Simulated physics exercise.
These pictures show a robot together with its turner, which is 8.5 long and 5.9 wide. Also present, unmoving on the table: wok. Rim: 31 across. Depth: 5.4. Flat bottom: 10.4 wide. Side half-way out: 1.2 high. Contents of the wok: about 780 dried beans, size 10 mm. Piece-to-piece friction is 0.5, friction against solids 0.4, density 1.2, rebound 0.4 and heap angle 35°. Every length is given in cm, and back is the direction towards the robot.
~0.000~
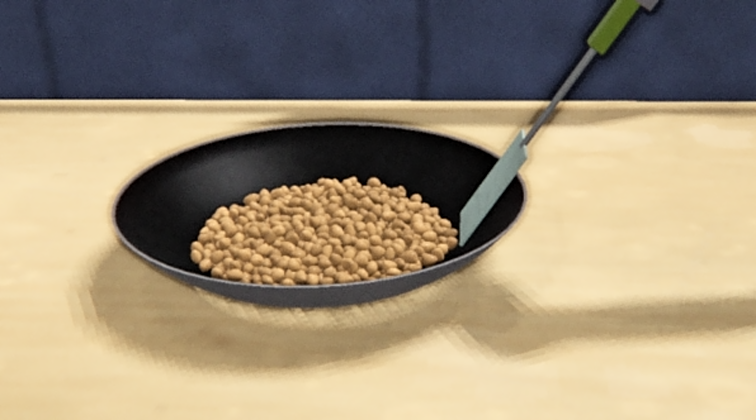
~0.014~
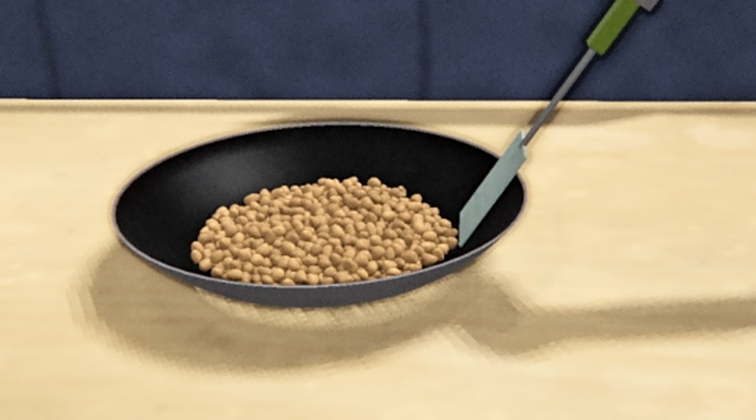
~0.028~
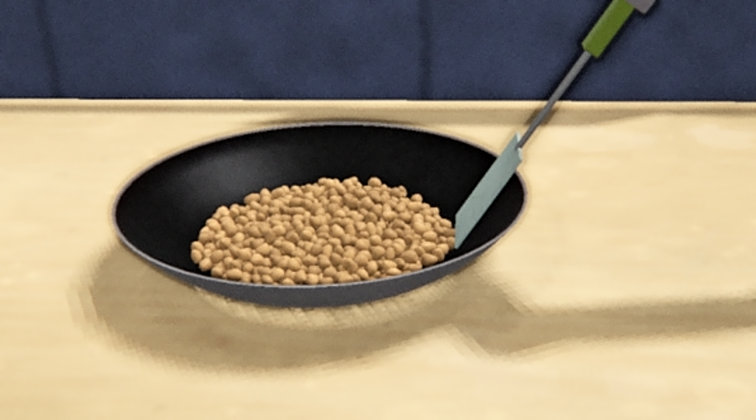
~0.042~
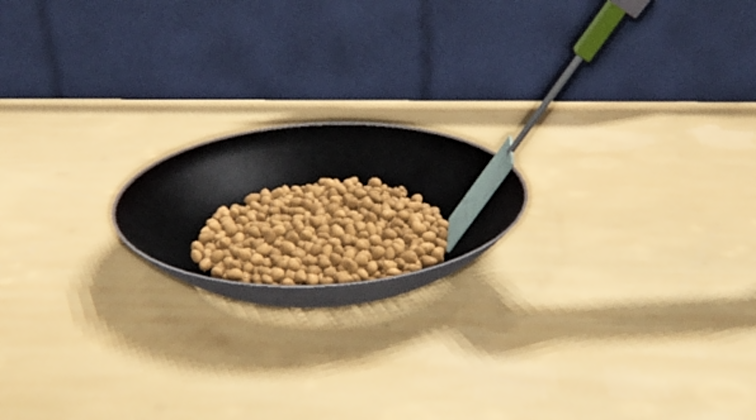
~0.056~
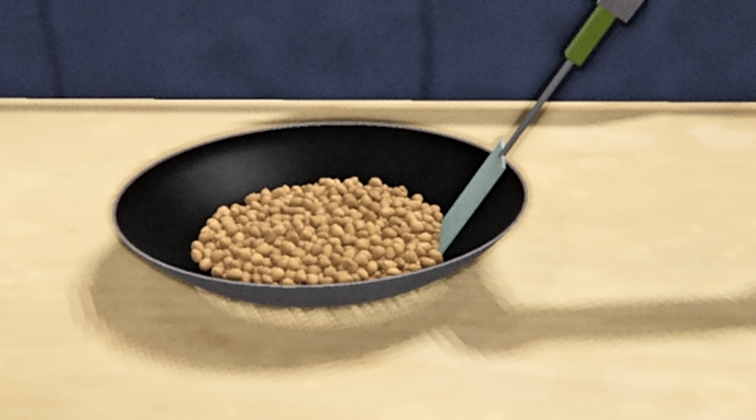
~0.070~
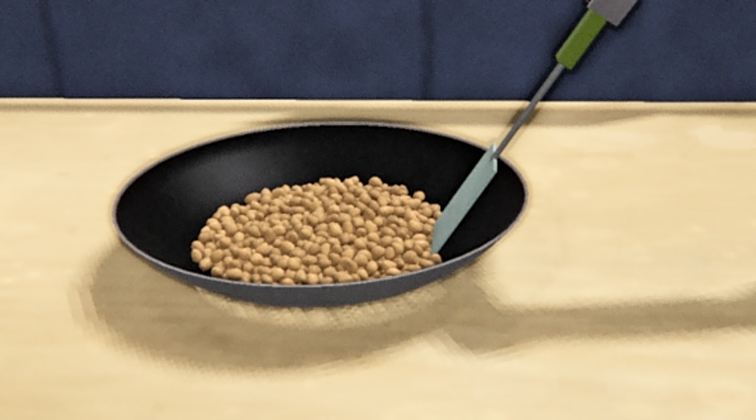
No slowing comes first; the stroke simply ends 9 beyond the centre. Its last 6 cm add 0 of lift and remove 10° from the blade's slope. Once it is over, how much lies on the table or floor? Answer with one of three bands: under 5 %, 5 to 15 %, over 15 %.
Under 5 %.
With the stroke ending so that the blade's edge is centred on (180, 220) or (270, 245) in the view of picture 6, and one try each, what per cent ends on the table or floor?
10 % and 0 %.
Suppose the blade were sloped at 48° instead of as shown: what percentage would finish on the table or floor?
It would come to roughly 5 percent.
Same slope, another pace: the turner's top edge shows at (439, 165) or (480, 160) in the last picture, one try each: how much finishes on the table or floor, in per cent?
Roughly 15 and 5 percent.
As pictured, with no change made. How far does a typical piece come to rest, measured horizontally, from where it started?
Distance: Around 4 cm.
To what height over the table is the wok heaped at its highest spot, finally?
Near 7.0 centimetres high.
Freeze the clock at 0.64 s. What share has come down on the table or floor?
Share at that moment: About 2 %.
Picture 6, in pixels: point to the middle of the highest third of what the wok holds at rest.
Near (186, 201).
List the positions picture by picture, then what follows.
The first frame shows turner top edge at (525, 143), sloping 57°; upper third of the load around (320, 225), from x 195 to 450, top at y 185; 775 in the wok.
The second frame shows turner top edge at (524, 143), sloping 57°; upper third of the load around (320, 225), from x 195 to 450, top at y 185.
The third frame shows turner top edge at (520, 146), sloping 57°; upper third of the load around (320, 225), from x 195 to 450, top at y 185.
The fourth frame shows turner top edge at (512, 149), sloping 57°; upper third of the load around (320, 225), from x 195 to 445, top at y 185.
The fifth frame shows turner top edge at (503, 153), sloping 57°; upper third of the load around (321, 224), from x 195 to 440, top at y 185.
The sixth frame shows turner top edge at (495, 156), sloping 57°; upper third of the load around (323, 223), from x 195 to 440, top at y 185; 775 in the wok.
By 0.22 s, sloping 57°, highest piece 4 above the table; 775 in the wok.
By 0.37 s, sloping 54°, highest piece 6 above the table; 775 in the wok.
By 0.64 s, sloping 47°, highest piece 7 above the table; 760 in the wok, 14 on the table or floor, 1 on the blade or in flight.
By 1.69 s, sloping 47°, highest piece 7 above the table; 760 in the wok, 15 on the table or floor.
Final count, 760 in the wok, 15 on the table or floor. That is 2 % on the table or floor.
